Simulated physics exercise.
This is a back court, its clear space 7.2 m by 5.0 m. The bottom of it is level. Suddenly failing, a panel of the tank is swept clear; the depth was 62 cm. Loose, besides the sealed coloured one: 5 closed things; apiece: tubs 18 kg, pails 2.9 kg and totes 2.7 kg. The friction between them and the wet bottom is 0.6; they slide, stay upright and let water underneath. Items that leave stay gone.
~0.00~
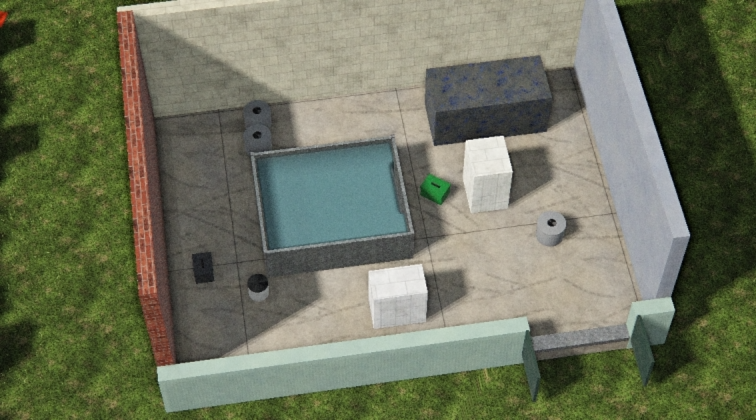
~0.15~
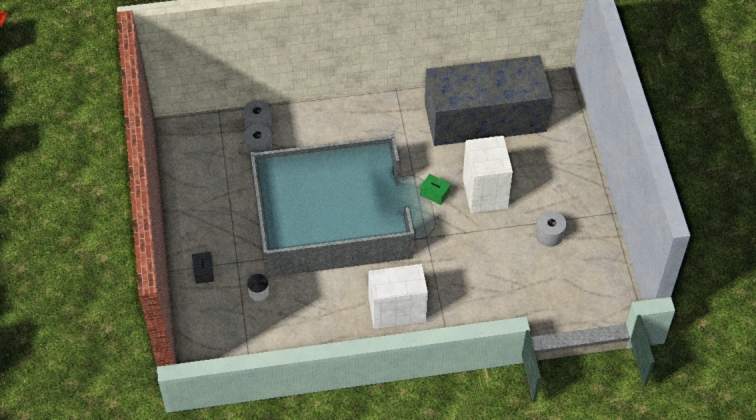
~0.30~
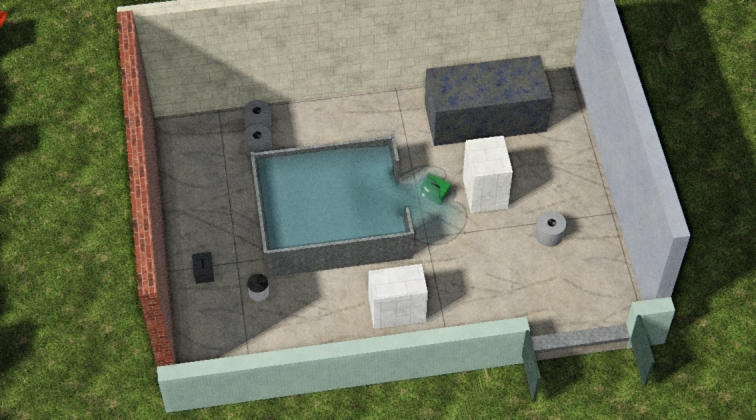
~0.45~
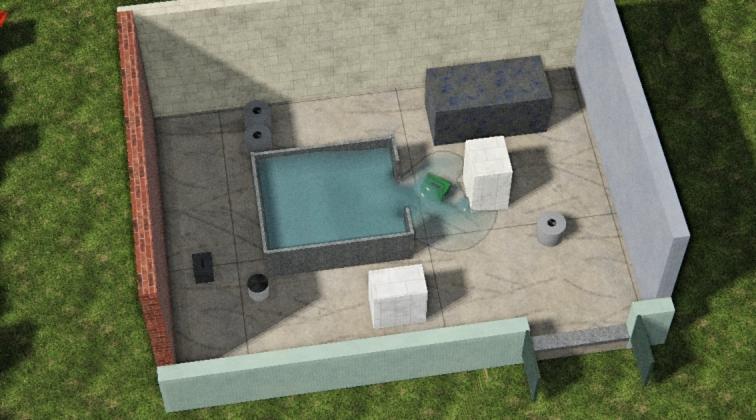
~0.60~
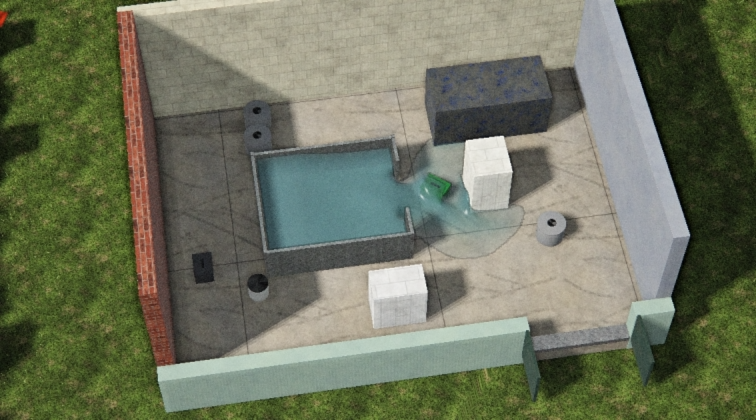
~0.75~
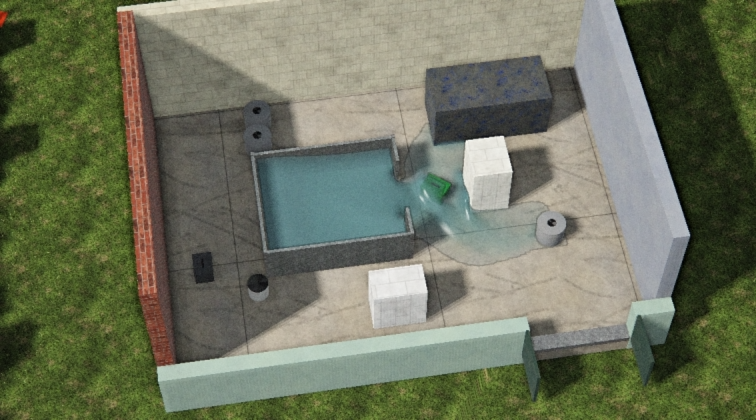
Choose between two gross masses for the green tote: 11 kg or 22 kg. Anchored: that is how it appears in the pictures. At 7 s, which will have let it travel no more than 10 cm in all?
Of the two, neither does it.
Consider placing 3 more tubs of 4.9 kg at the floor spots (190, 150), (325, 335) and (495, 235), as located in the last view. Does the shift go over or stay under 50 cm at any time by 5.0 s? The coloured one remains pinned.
In that order: Not as far, then not as far, then farther.
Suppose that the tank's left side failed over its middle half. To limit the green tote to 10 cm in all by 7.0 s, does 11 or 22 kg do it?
That way round, the lesser mass holds.
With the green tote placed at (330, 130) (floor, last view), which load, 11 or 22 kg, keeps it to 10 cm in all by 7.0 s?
Short version: The lighter already works.
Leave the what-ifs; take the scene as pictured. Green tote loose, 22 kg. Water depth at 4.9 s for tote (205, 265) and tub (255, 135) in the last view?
Around 0 cm and 3 cm.
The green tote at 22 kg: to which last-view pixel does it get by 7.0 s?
Somewhere around (575, 149), I'd say.
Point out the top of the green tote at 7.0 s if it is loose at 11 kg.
It should be close to (554, 192) in the last view.
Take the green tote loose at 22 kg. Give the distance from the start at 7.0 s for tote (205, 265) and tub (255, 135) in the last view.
Net shift, one by one: 0 cm / 0 cm.
After 1.4 s the green tote would be 109 cm from its start with 11 kg and 123 cm from its start with 22 kg; 14 cm of water round it then.
After 3.1 s the green tote would be 224 cm from its start with 11 kg and 238 cm from its start with 22 kg; 10 cm of water round it then.
After 4.9 s the green tote would be 188 cm from its start with 11 kg and 238 cm from its start with 22 kg; 9 cm of water round it then.
After 7.0 s the green tote would be 188 cm from its start with 11 kg and 238 cm from its start with 22 kg; 7 cm of water round it then.
